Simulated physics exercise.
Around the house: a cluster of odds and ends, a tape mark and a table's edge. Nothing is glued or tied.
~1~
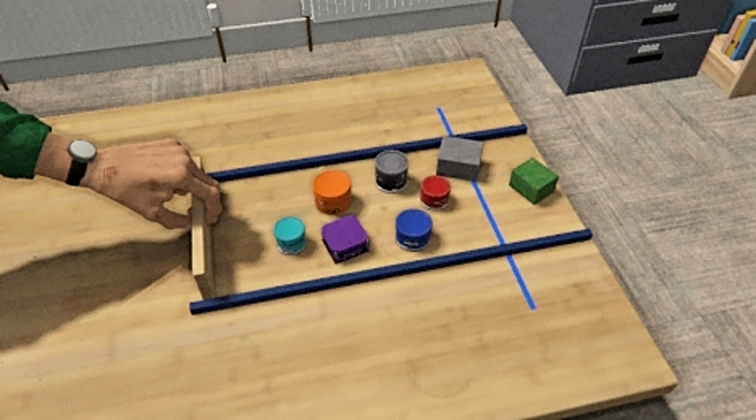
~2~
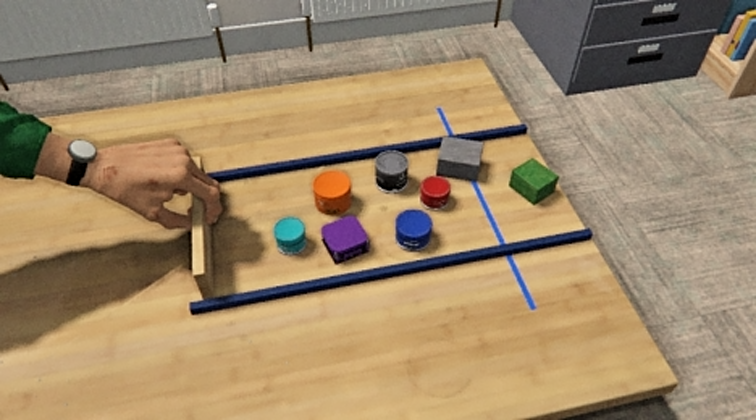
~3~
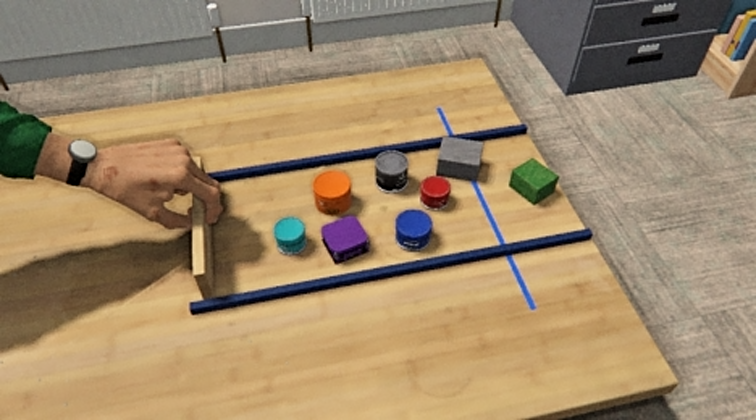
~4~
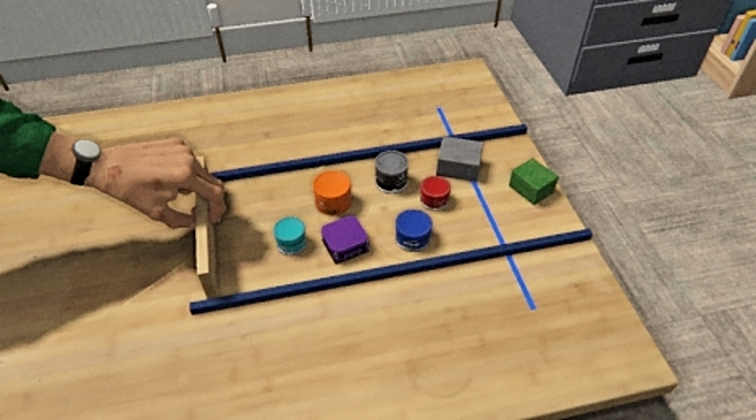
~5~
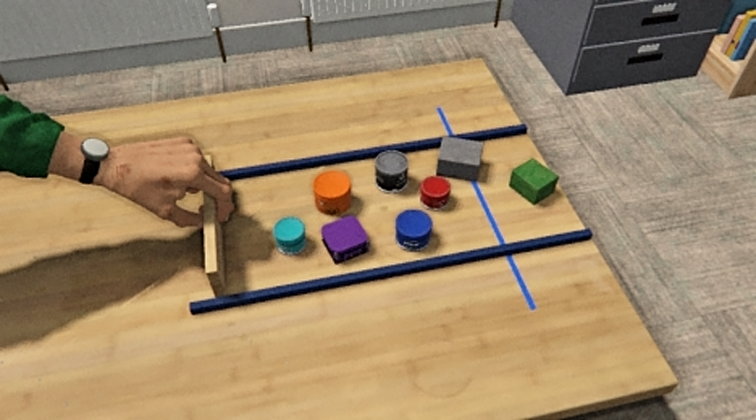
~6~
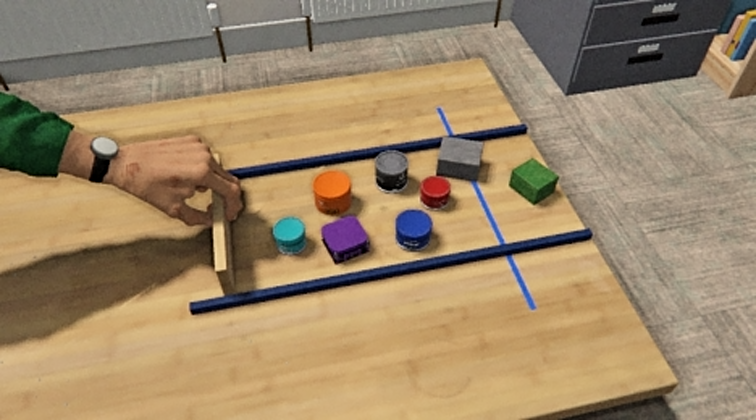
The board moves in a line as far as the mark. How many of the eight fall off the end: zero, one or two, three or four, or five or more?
As it turns out, the number that fall off is zero.
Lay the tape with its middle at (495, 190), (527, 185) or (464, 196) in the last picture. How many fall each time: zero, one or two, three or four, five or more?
The falls would be 1 or 2; either three or four; not one.
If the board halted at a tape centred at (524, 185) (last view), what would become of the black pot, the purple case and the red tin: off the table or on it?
The black pot is kept; the purple case is kept; the red tin comes down.
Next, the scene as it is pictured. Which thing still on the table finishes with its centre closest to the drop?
The green block.
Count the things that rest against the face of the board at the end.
It touches 4.
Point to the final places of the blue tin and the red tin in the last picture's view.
Near (551, 218) and (520, 183).
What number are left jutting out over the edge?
It comes to 1.
A little later, none off yet; green block at rest near (533, 181); grey block at rest near (460, 159); red tin at rest near (435, 193).
When it is over, the number that fall off is zero.
